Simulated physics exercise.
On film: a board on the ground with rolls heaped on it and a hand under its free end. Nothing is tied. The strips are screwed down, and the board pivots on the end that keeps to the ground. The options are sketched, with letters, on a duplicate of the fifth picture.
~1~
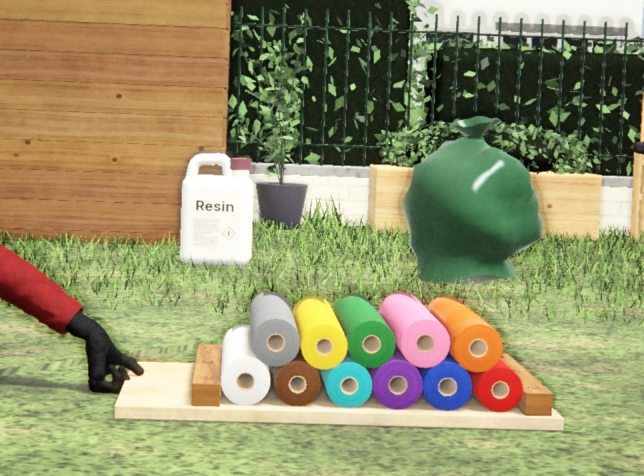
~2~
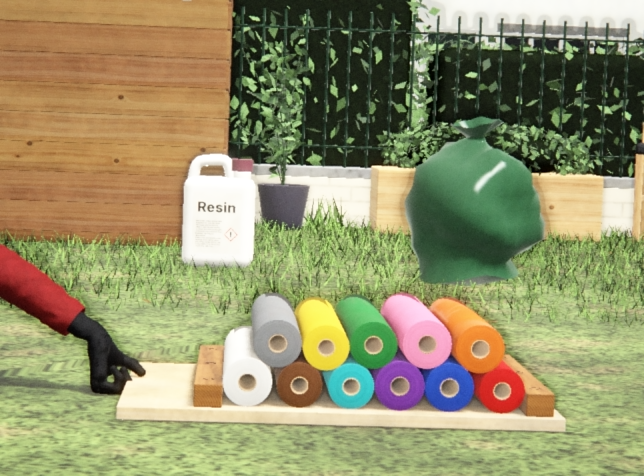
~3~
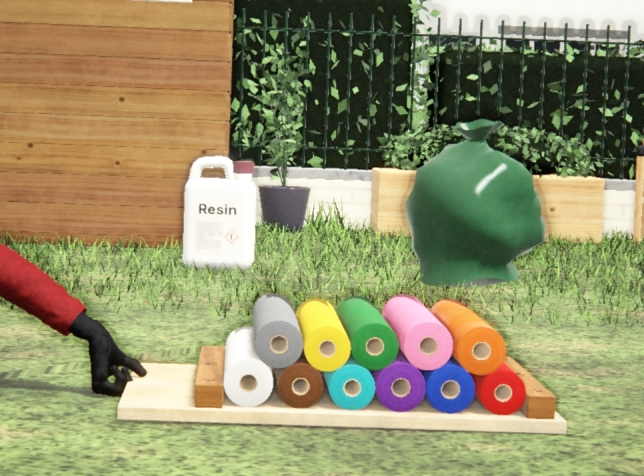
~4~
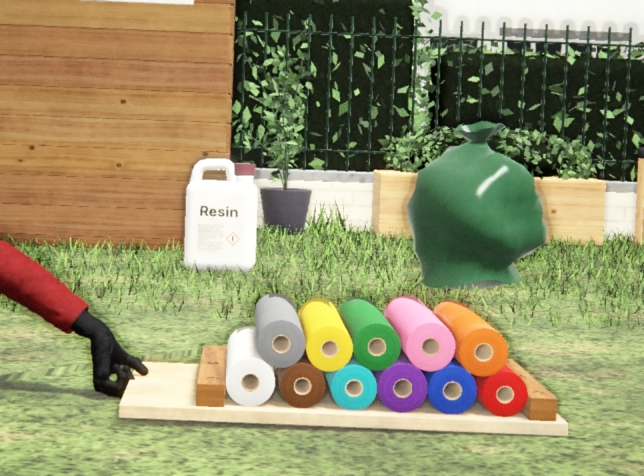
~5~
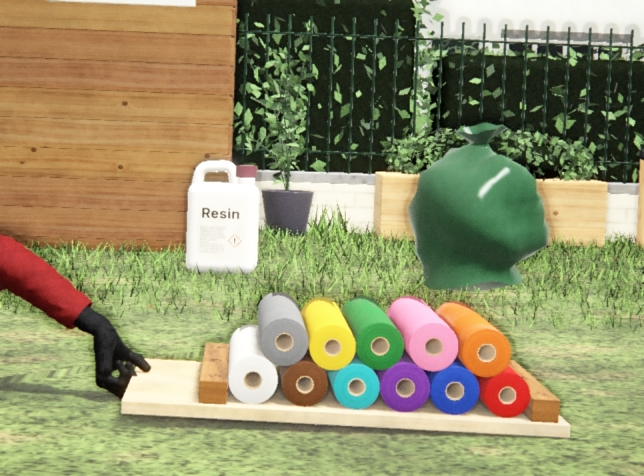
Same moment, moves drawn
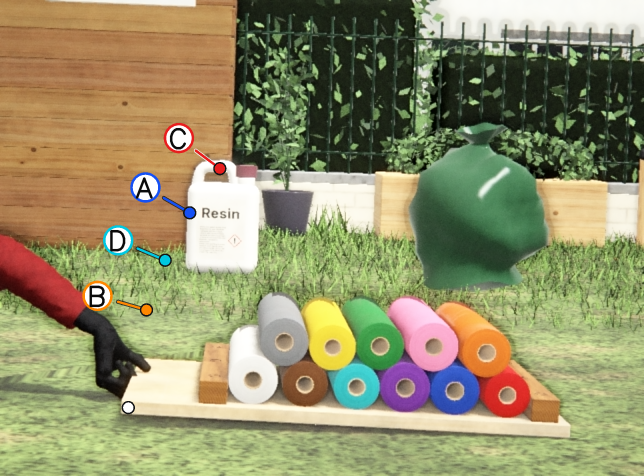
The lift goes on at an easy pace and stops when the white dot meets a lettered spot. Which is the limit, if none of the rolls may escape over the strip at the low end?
D is the limit.
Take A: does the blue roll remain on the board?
Yes.
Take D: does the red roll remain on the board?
Yes.
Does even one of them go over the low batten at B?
At B: No.
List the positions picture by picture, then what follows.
The first picture shows turquoise roll (349, 386); purple roll (398, 385); blue roll (447, 387).
The second picture shows blue roll (449, 387); red roll (502, 391).
The third picture shows board (336, 385); white roll (248, 383); brown roll (301, 386); orange roll (481, 351).
The fourth picture shows board (338, 385); white roll (251, 382); brown roll (302, 386).
The fifth picture shows board (340, 385); white roll (253, 380); brown roll (305, 384).
On the copy, A at (190, 213); B at (147, 310); C at (220, 169); D at (165, 260); the white dot at (128, 408).
On D. First, board at 15°.
Then, board at 21°.
Finally, board at 21°, none over the low batten.
By contrast, A five over the low batten; B none over the low batten; C five over the low batten.
